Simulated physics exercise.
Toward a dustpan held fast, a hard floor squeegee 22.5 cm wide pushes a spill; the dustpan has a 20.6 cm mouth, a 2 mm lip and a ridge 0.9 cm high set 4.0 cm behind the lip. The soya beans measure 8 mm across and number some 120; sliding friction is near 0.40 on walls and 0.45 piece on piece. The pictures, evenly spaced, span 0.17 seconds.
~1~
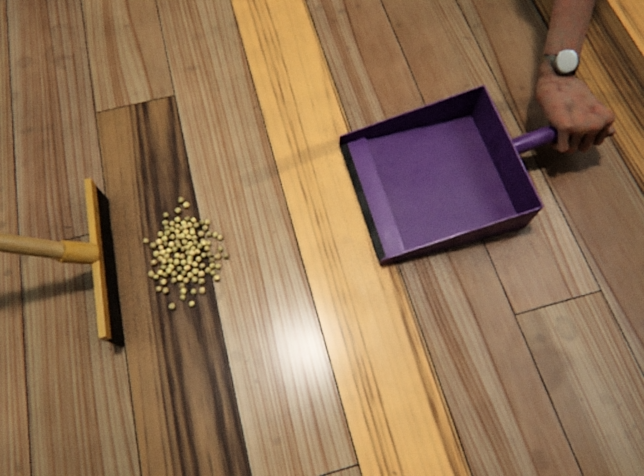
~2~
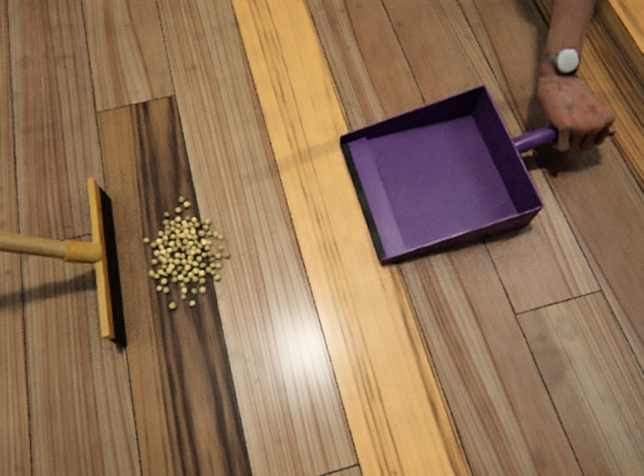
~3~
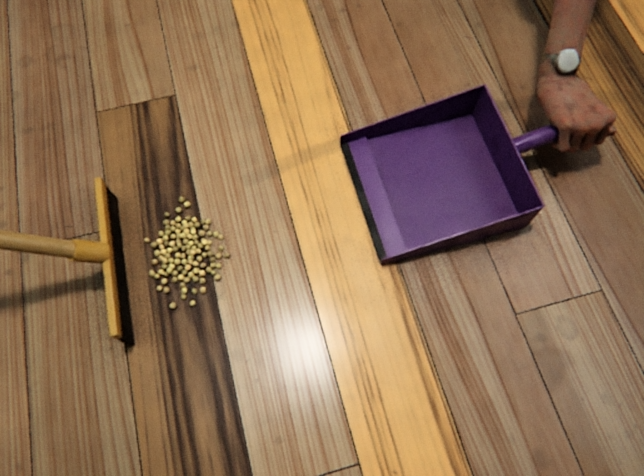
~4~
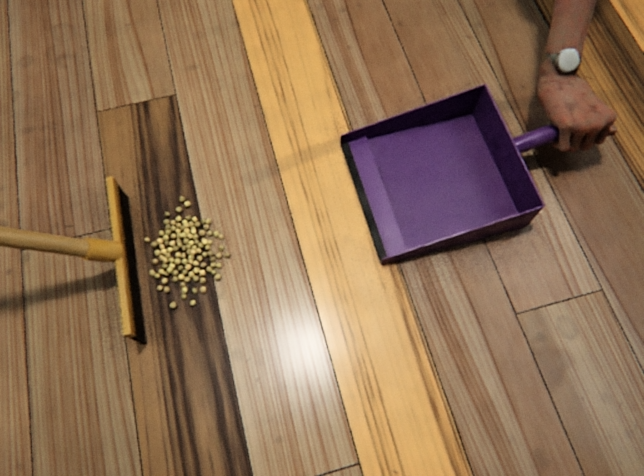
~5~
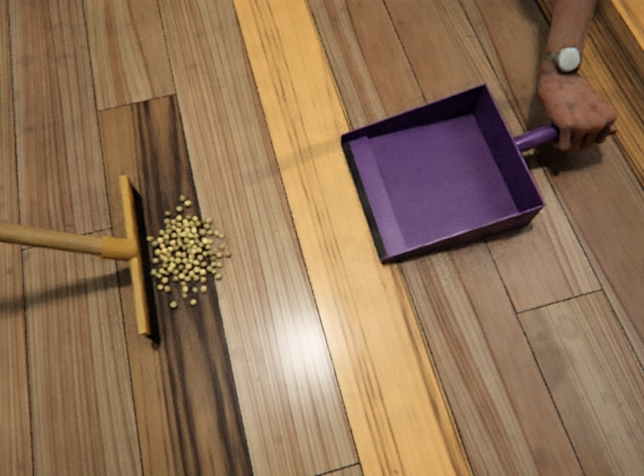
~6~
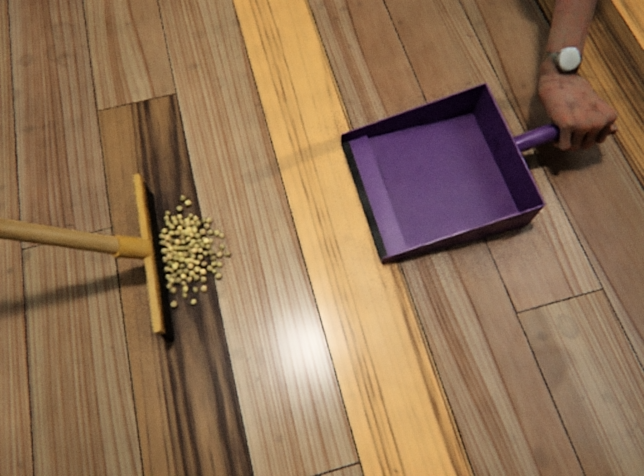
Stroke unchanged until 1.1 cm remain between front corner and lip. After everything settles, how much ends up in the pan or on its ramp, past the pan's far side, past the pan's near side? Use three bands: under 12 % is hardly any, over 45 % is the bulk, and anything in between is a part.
Pan: A part, far side: Hardly any, near side: A part.
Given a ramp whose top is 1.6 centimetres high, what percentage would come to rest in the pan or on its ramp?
About 35 %.
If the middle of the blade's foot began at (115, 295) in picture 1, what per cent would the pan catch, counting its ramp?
Estimate: ~ 30 %.
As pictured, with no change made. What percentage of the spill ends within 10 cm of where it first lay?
Roughly 0 in a hundred.
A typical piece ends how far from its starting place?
It comes to some 30 cm.
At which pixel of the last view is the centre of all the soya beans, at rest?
When it all comes to rest, the middle is near (377, 226).
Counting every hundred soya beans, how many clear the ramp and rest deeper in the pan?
Around 20 in a hundred.
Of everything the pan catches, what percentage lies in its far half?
Share: Approx. 20 %.
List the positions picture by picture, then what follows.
Blade from (106, 336) to (91, 185), moved 0.0 cm, 0 of the pieces shifted so far; middle of the pieces at (188, 253); pan at (441, 182), in the first picture.
Blade from (109, 335) to (94, 185), moved 0.3 cm, 0 of the pieces shifted so far; middle of the pieces at (189, 253), in the second picture.
Blade from (117, 335) to (101, 184), moved 1.2 cm, 0 of the pieces shifted so far; middle of the pieces at (189, 253), in the third picture.
Blade from (130, 333) to (113, 183), moved 2.8 cm, 0 of the pieces shifted so far; middle of the pieces at (189, 252), in the fourth picture.
Blade from (145, 332) to (126, 182), moved 4.6 cm, 0 of the pieces shifted so far; middle of the pieces at (190, 252), in the fifth picture.
Blade from (160, 331) to (140, 181), moved 6.5 cm, 41 of the pieces shifted so far; middle of the pieces at (190, 251); pan at (443, 180), in the sixth picture.
Then, 0.27 s after the last picture, middle of the blade 16 cm from the lip; 0 % over the lip, far side 0 %, near side 5 %.
Then, 0.45 s after the last picture, middle of the blade 7 cm from the lip; 0 % over the lip, far side 0 %, near side 15 %.
Then, 0.75 s after the last picture, middle of the blade 1 cm from the lip; 45 % over the lip, far side 5 %, near side 20 %.
In the end, pan 40 %, far side 5 %, near side 20 %, in front of the lip or behind the blade 35 %.
